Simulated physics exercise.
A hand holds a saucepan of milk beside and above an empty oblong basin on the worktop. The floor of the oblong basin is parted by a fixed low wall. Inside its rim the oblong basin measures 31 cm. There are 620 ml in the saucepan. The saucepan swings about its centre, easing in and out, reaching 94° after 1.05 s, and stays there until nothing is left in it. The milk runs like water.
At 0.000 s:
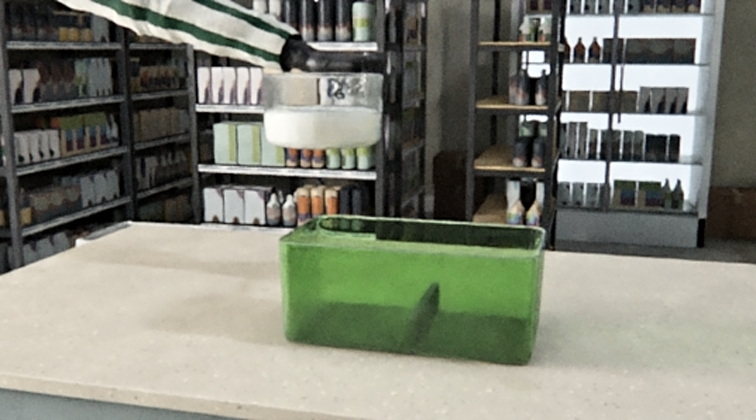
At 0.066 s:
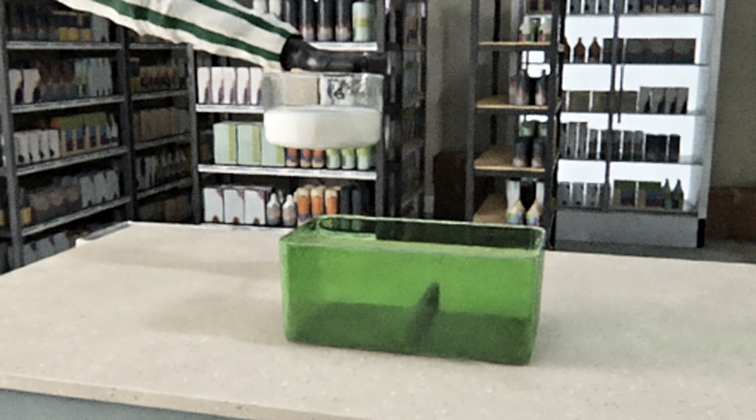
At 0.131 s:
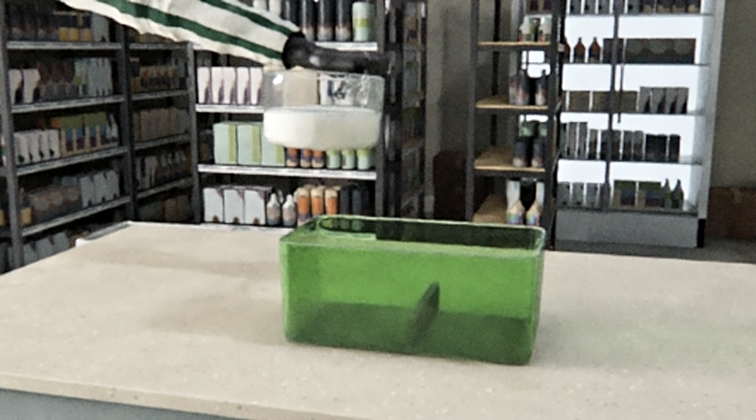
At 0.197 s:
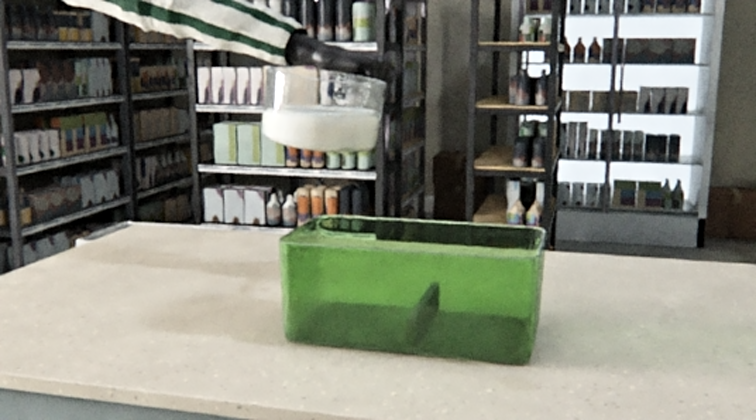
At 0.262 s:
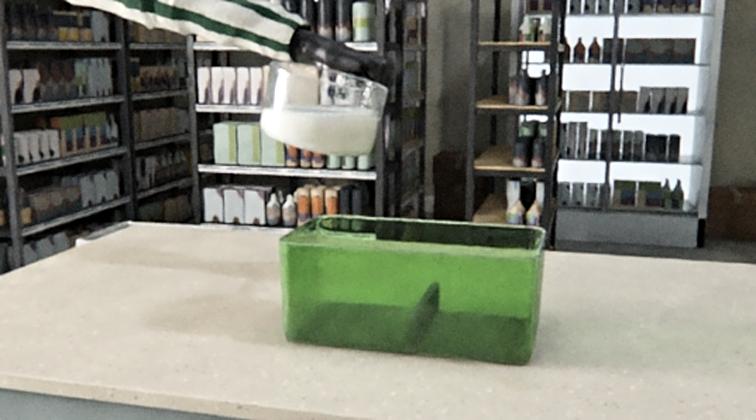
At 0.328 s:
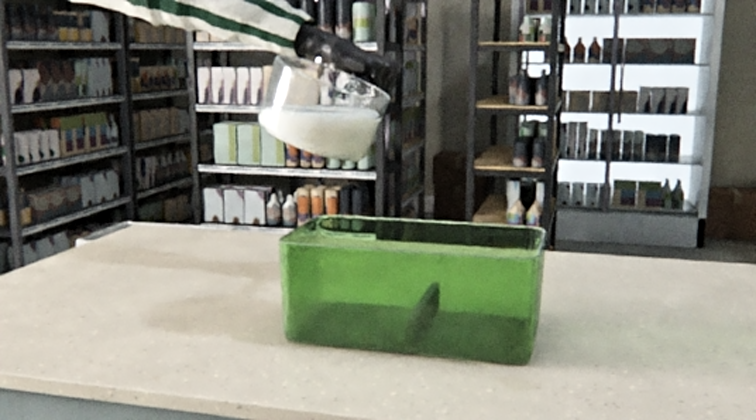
A clear saucepan of milk, held by a dark-gloved hand in a green-and-white striped sleeve, hangs almost level above an empty green oblong basin on a pale worktop, with stocked shelves behind. It then tilts gradually clockwise, its right rim dipping, while the milk shifts inside and the basin stays still.
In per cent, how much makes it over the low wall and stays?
About 46 per cent.
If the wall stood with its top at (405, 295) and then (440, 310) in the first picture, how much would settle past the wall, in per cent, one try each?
In turn about 85 and 20 per cent.
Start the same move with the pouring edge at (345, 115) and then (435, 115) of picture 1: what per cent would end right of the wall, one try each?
First 5, then 90 per cent.
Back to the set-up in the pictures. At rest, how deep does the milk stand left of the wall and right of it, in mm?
Left about 12 mm, right about 14 mm.
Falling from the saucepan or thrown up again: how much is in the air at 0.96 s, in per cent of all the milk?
Some 18 per cent.
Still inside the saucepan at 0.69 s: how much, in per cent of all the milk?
Some 70 per cent.
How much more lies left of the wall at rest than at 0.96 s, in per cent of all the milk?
About 34 per cent.
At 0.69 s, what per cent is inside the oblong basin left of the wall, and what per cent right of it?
Some 3 per cent left and 0 right.
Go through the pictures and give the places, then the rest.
It leans 0°; its right rim is at (380, 78); the milk meets the walls at (273, 109) and (378, 112); the oblong basin's rim runs from (299, 229) to (542, 244); the wall's top is at (424, 300), in the first frame.
It leans 1°; its right rim is at (380, 79); the milk meets the walls at (273, 109) and (378, 112), in the second frame.
It leans 4°; its right rim is at (382, 82); the milk meets the walls at (273, 109) and (378, 112), in the third frame.
It leans 8°; its right rim is at (383, 86); the milk meets the walls at (272, 109) and (378, 113), in the fourth frame.
It leans 14°; its right rim is at (385, 93); the milk meets the walls at (271, 108) and (378, 113), in the fifth frame.
It leans 21°; its right rim is at (387, 101); the milk meets the walls at (269, 106) and (380, 114), in the sixth frame.
By 0.69 s the tilt is 70° and 71 per cent is still to pour, 3 is left of the wall and 0 right of it.
By 0.96 s the tilt is 92° and 25 per cent is still to pour, 19 is left of the wall and 39 right of it.
By 1.24 s the tilt is 94° and 6 per cent is still to pour, 43 is left of the wall and 45 right of it.
By 1.55 s the tilt is 94° and 1 per cent is still to pour, 51 is left of the wall and 46 right of it.
At rest 53 per cent lies left of the wall, 46 right of it and 1 outside.
